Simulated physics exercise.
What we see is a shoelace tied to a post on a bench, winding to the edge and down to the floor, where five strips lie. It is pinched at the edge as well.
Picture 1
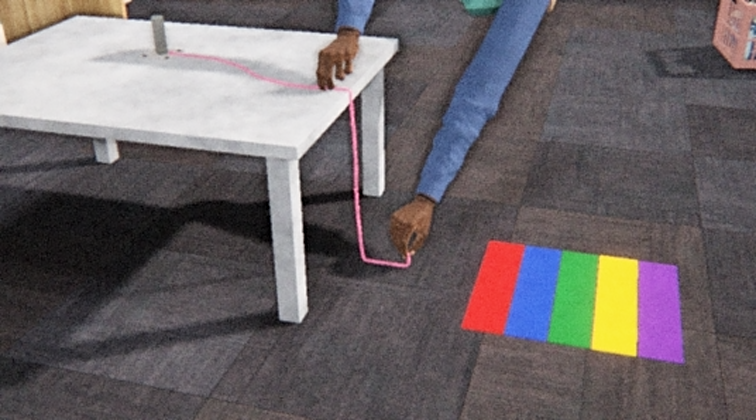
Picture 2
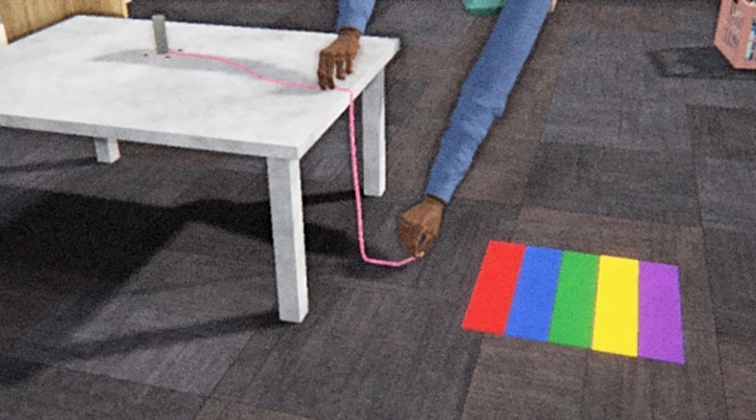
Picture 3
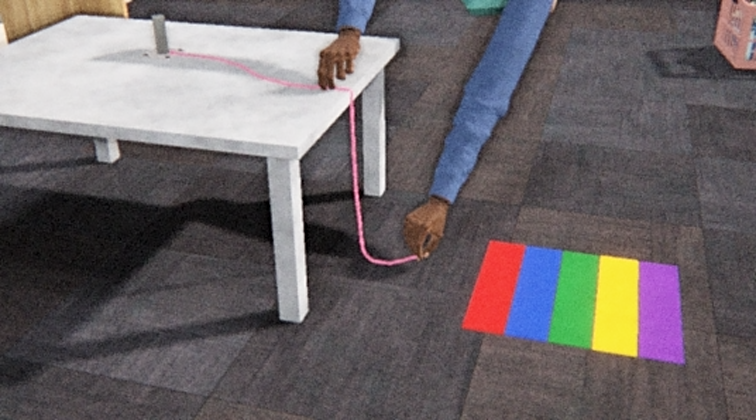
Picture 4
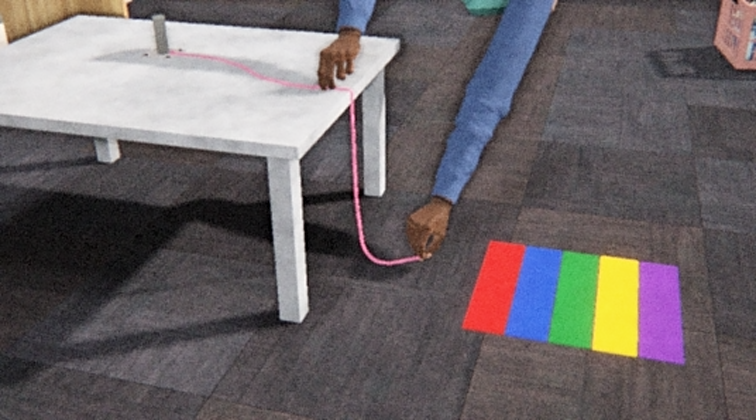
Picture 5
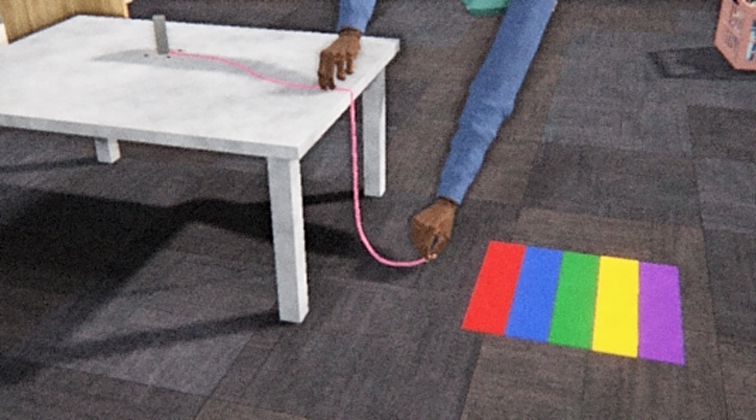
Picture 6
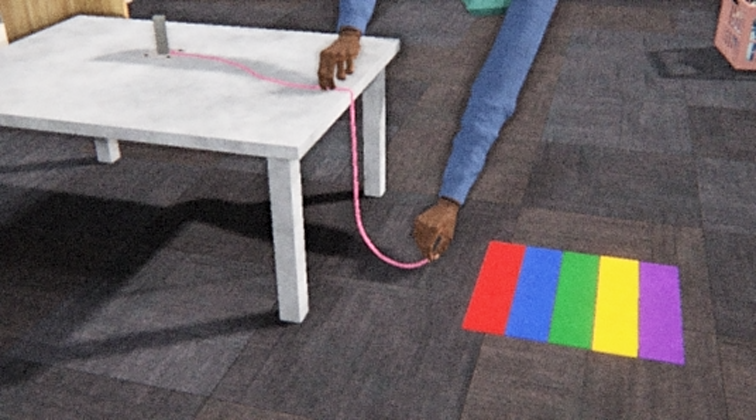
One hand pinning a pink shoelace at a white bench's edge, the other drawing its end slightly right near coloured strips.
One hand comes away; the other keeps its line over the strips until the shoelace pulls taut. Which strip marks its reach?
The blue one.
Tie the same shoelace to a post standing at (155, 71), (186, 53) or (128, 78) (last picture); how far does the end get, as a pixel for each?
Try by try, around (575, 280), (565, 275) and (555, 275).
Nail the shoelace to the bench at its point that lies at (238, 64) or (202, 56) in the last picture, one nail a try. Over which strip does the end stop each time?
It would be blue; blue.
Soon after, end near (465, 262); short of the strips.
Then, end near (511, 269); over red.
At full stretch, end near (539, 273); over blue. It halts on the blue strip.
